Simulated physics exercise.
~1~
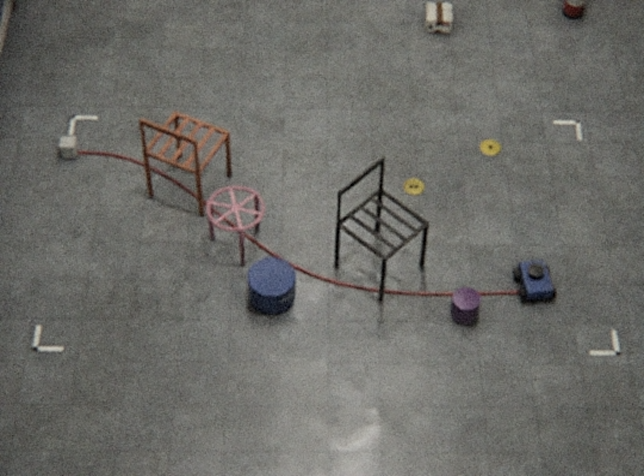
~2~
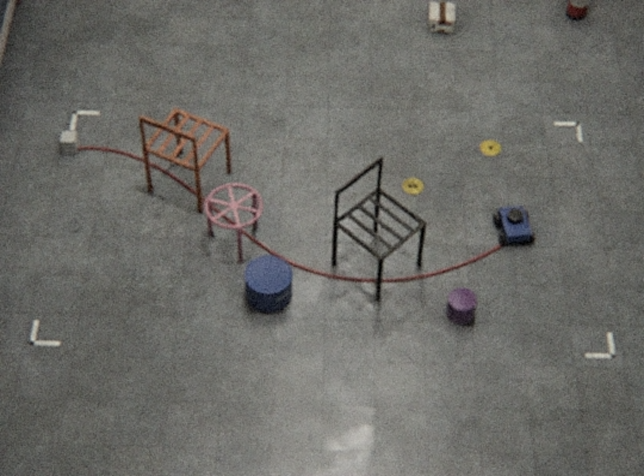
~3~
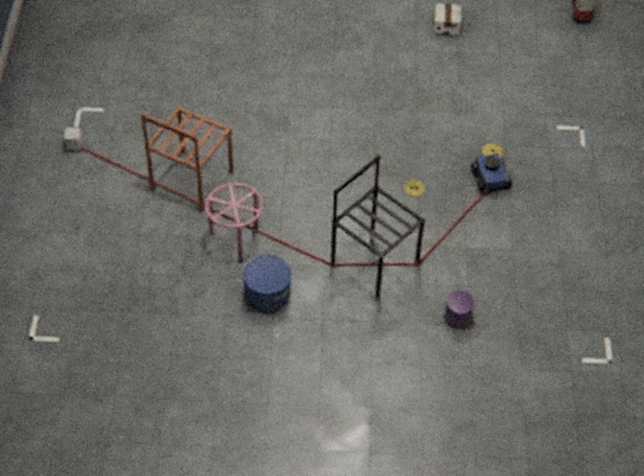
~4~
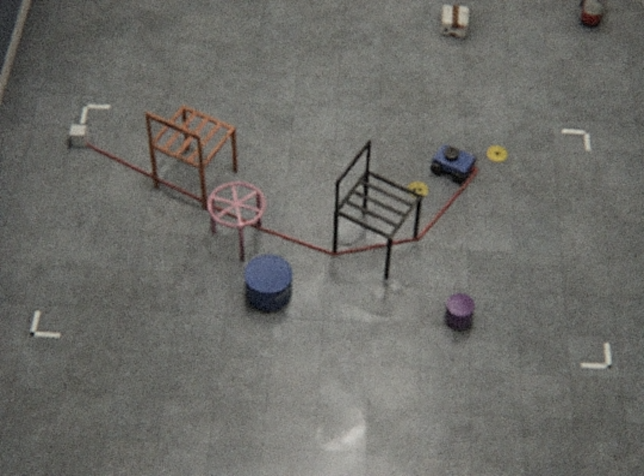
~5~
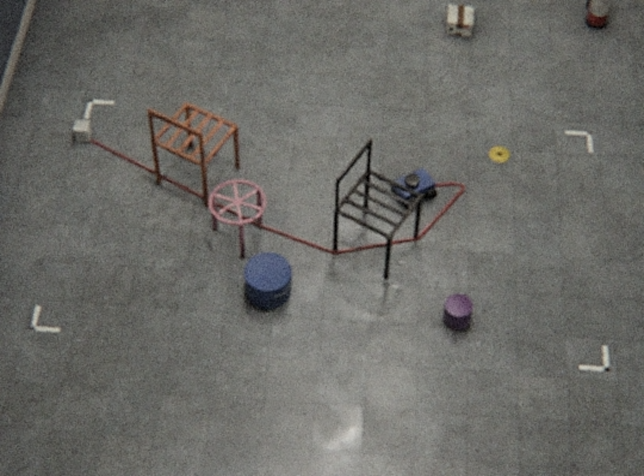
A small blue cart pulling a red cord drove up the floor to one yellow mark, and the tightened cord nudged the black chair upward; the cart then turned left past the second mark and ended behind the chair, its cord trailing in a bend.
